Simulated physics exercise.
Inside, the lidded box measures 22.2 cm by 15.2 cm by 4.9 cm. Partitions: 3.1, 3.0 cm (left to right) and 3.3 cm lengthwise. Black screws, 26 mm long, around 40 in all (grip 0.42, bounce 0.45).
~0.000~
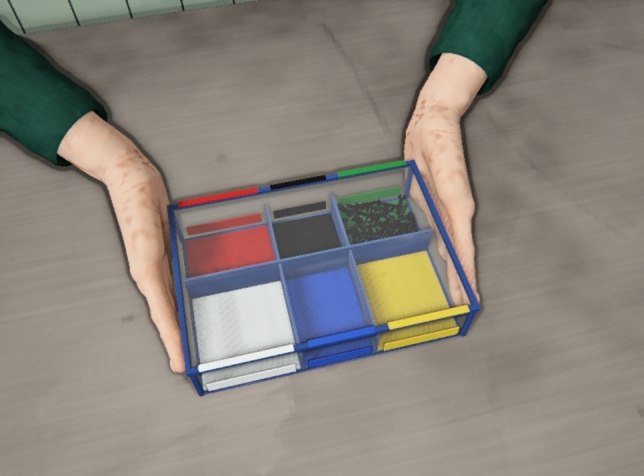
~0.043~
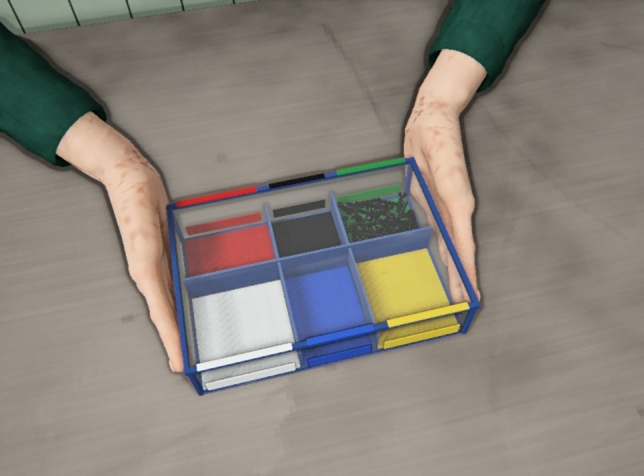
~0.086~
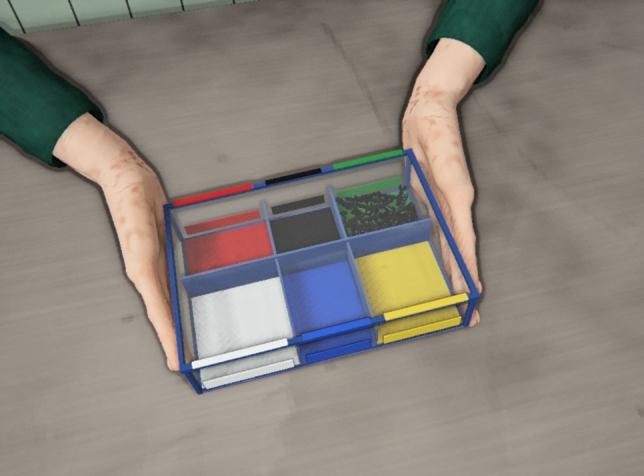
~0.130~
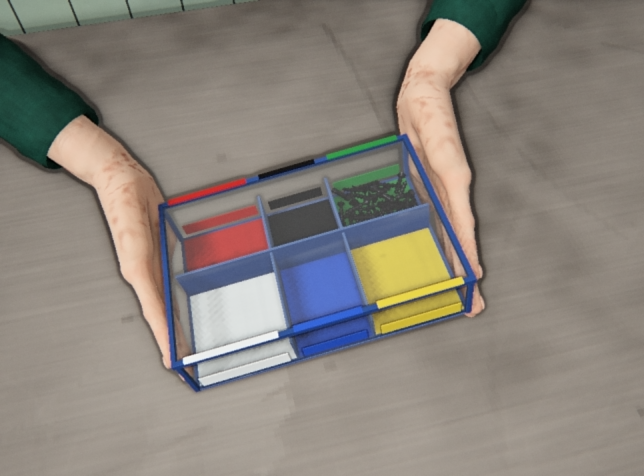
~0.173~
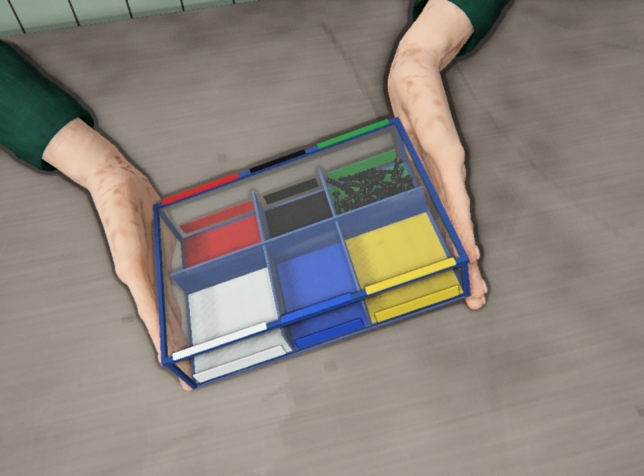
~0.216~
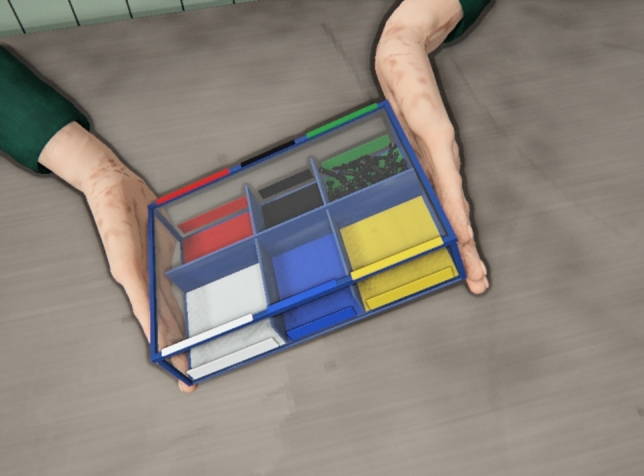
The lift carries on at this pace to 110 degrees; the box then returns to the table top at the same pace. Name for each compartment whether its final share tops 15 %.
Red: Over, blue: Under, green: Over, yellow: Under, white: Under, black: Under.
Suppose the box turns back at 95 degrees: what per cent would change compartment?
About 70 per cent.
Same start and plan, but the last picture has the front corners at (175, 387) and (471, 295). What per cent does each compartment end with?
Red 0, blue 10, green 30, yellow 0, white 50, black 5.
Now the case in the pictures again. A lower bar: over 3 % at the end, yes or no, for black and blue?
Black yes; blue no.
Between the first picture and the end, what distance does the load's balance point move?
Roughly 12.0 cm.
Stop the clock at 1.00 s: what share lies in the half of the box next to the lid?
Roughly 80 per cent.
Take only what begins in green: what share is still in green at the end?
Some 30 per cent.
After 1.00 s, tilt 110 degrees; red 25 %, green 60 %, black 20 %.
After 1.52 s, tilt 48 degrees; red 65 %, green 30 %, black 10 %.
After 2.11 s, tilt 0 degrees; red 65 %, green 30 %, black 10 %.
At rest (2.6 s), red 65 %, blue 0 %, green 30 %, yellow 0 %, white 0 %, black 10 %.
